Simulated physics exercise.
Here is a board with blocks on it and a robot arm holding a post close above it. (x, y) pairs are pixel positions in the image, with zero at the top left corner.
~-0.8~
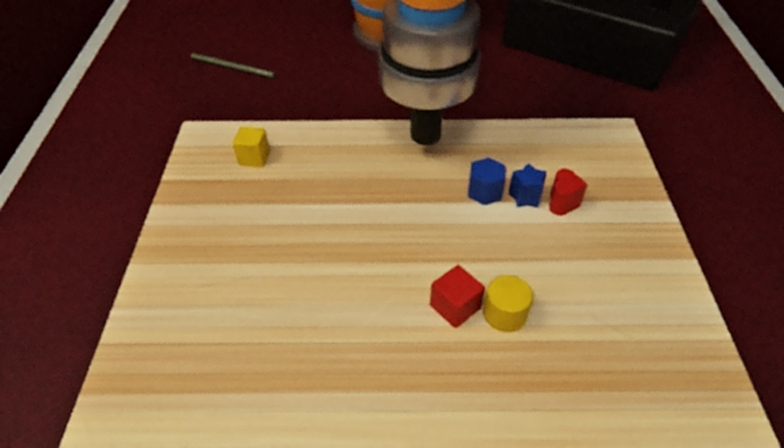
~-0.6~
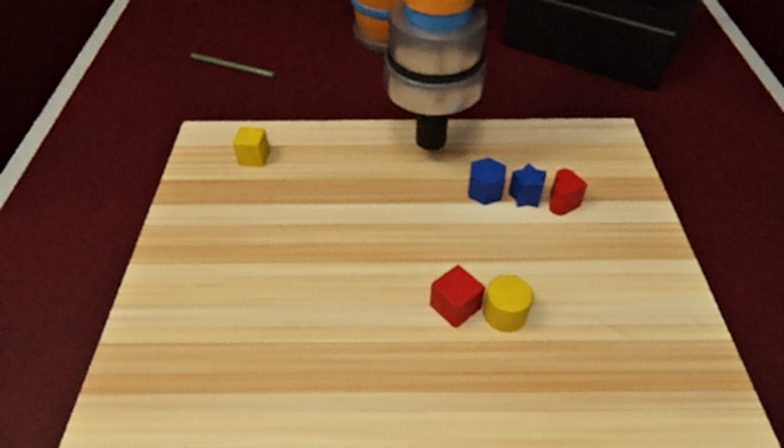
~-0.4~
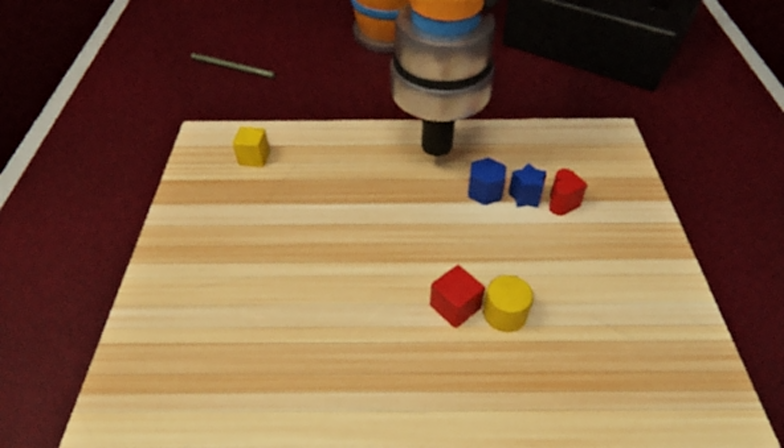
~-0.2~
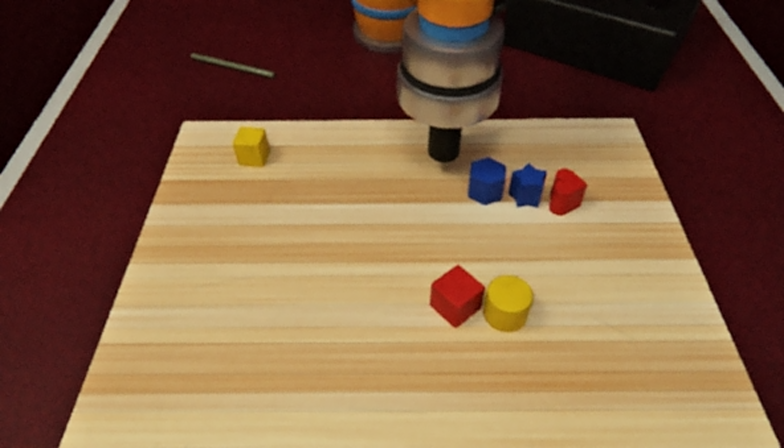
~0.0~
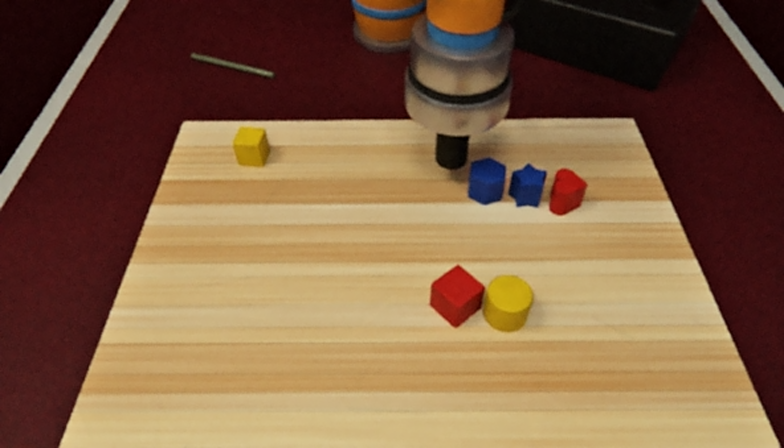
The robot arm's dark post moved slowly down and to the right over the wooden board, drawing closer to the blue six-sided block, while all the red, blue and yellow blocks stayed still.
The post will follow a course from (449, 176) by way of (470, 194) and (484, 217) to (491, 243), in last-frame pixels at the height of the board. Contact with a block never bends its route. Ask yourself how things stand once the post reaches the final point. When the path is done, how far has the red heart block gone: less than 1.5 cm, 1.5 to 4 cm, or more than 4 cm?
Short of 1.5 cm.
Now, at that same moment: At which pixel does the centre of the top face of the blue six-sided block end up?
Roughly at (522, 189).
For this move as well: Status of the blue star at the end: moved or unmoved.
Its place changes.
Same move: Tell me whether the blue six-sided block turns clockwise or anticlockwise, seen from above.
Counterclockwise rotation.
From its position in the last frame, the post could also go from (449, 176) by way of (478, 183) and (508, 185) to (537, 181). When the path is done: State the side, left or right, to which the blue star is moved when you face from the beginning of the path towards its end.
It's pushed right.
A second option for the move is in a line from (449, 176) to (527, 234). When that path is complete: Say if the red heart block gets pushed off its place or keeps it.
The block you're asking about gets moved.
The first path, step by step. One third of the way, post at (473, 178); blue six-sided block at (510, 178), turned 30° anticlockwise; blue star at (541, 175).
Two thirds of the way, post at (488, 202); blue six-sided block at (522, 189), turned 80° anticlockwise; blue star at (548, 174); red heart block at (577, 180).
At the end, post at (494, 227); blue six-sided block at (522, 189), turned 85° anticlockwise; yellow circular block still; blue star at (548, 174); red heart block at (577, 180).
